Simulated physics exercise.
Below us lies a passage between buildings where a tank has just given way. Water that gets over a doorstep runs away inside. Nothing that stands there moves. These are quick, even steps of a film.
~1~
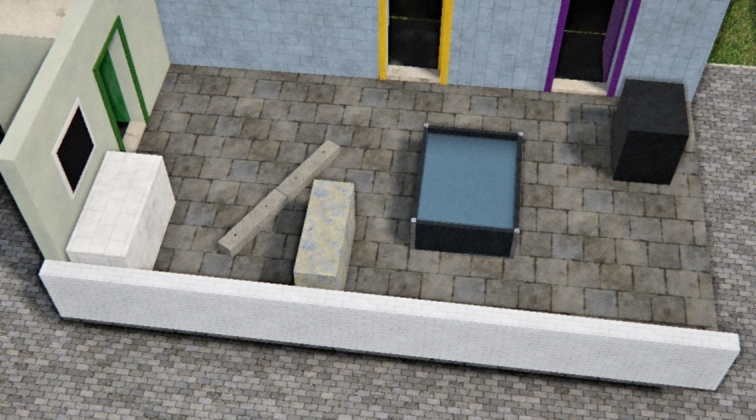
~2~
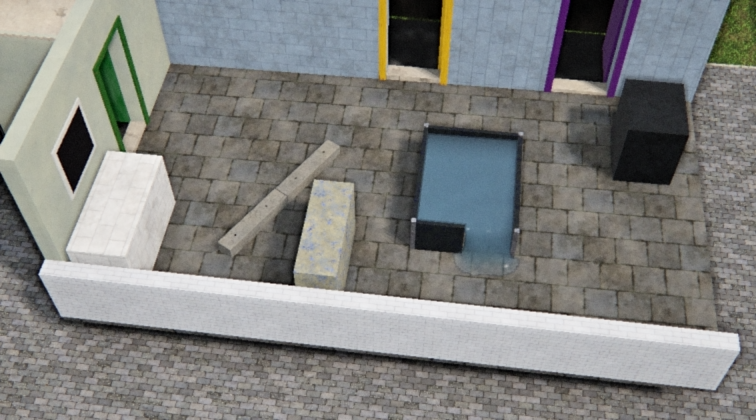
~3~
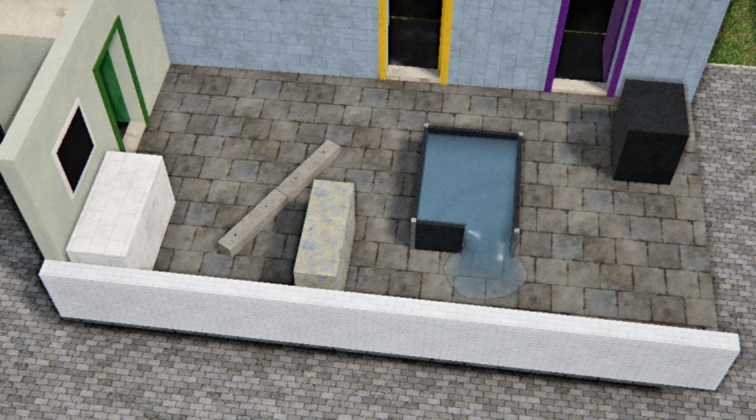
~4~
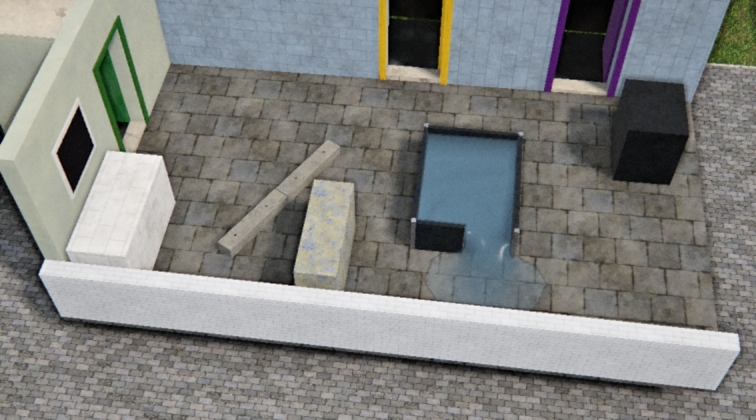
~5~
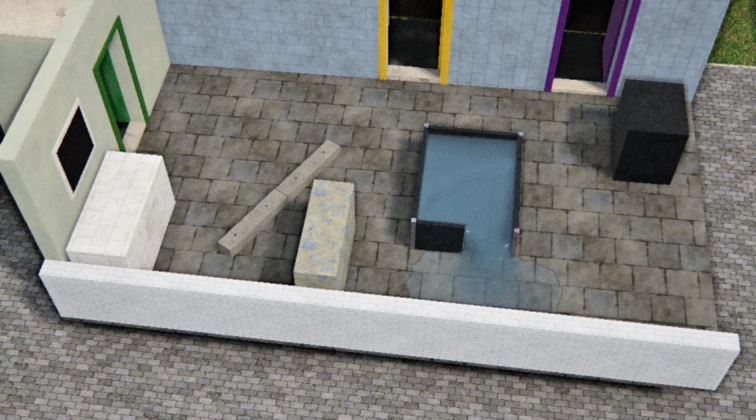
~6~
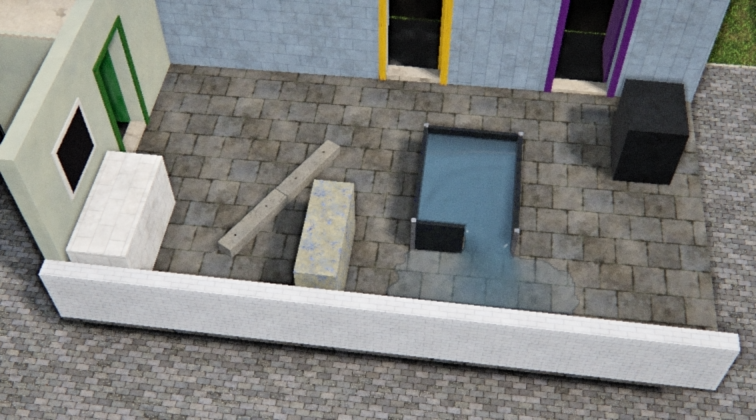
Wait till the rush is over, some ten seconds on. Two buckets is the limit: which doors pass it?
The yellow door stays under that; the green door stays under that; the purple door stays under that.
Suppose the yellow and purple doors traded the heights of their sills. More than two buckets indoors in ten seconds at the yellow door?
Yellow door keeps below it.
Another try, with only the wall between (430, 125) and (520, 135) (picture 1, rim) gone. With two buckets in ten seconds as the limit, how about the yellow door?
In short: Yellow passes that mark.
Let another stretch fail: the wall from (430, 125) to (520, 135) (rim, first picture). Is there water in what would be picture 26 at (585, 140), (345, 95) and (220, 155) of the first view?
In that order: Flooded, awash, awash.
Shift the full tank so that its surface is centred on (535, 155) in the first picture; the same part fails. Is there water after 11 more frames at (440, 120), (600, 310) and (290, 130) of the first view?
In that order: Free of water, flooded, dry.
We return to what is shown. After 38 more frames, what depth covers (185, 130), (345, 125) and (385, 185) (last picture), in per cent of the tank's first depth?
In that order: 0, 4 and 8 per cent.
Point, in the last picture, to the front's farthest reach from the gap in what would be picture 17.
Close to (206, 307).
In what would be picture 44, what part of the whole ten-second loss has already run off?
I make it 75 per cent.
A moment on, water covers 10 % of the floor; the yellow door not reached, the green door not reached, the purple door not reached.
Next, water covers 15 % of the floor; the yellow door not reached, the green door not reached, the purple door not reached.
Then, water covers 30 % of the floor; the yellow door not reached, the green door not reached, the purple door not reached.
Later, water covers 40 % of the floor; the yellow door wet at the sill, nothing in, the green door not reached, the purple door not reached.
In the end, water covers 65 % of the floor; the yellow door wet at the sill, nothing in, the green door wet at the sill, nothing in, the purple door not reached.
